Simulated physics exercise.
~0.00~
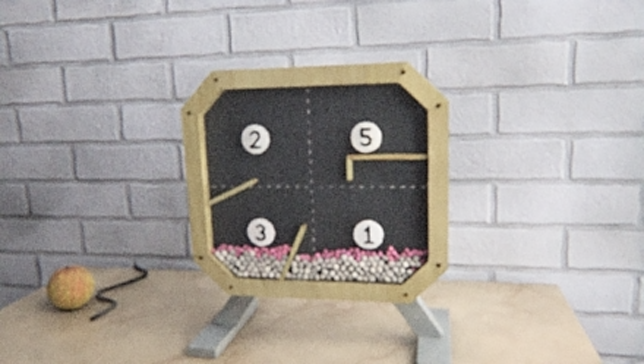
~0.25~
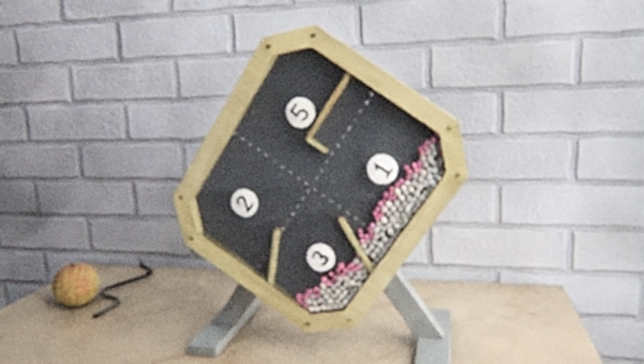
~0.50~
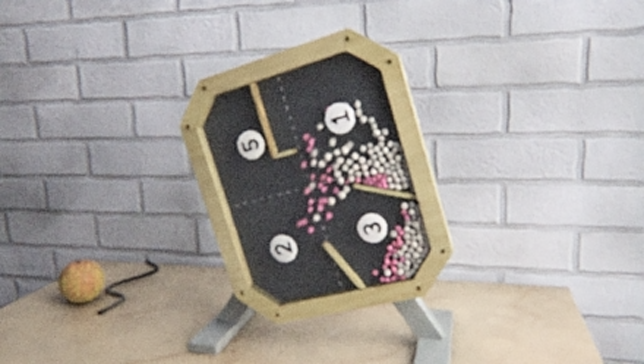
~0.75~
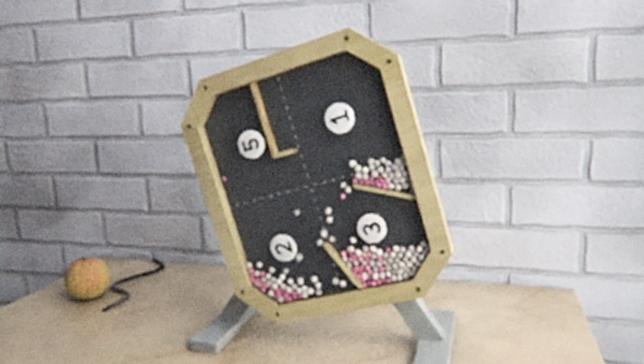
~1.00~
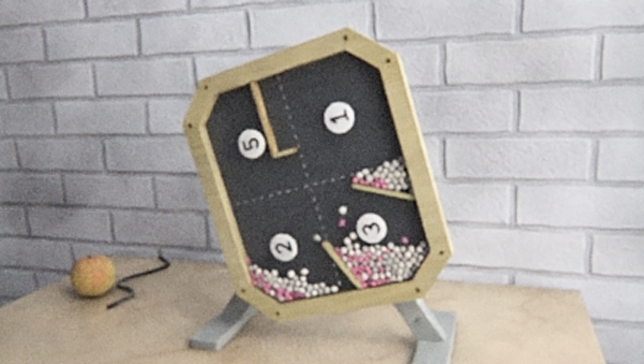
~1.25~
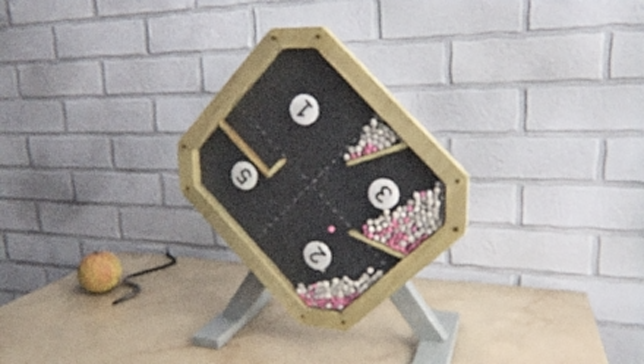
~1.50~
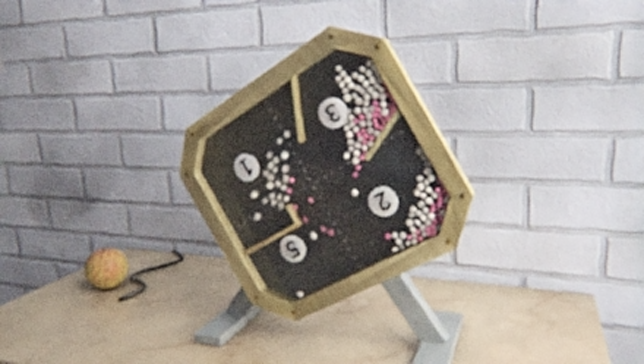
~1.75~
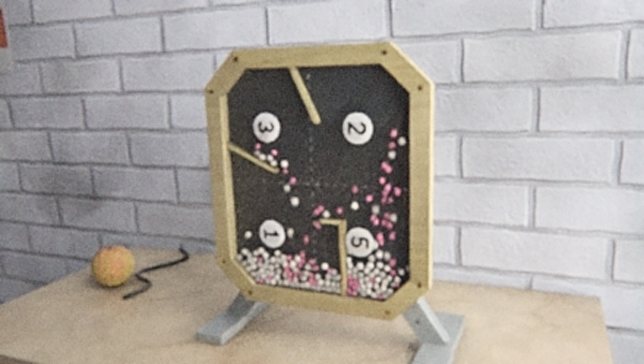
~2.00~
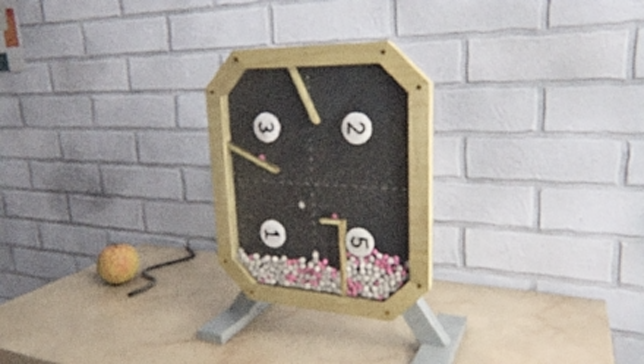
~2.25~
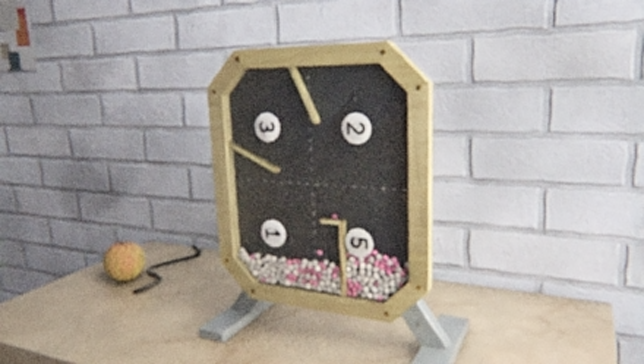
Octagonal framed case turning anticlockwise in two stages, spilling pink and white beads between numbered quarters until they settle along the bottom.
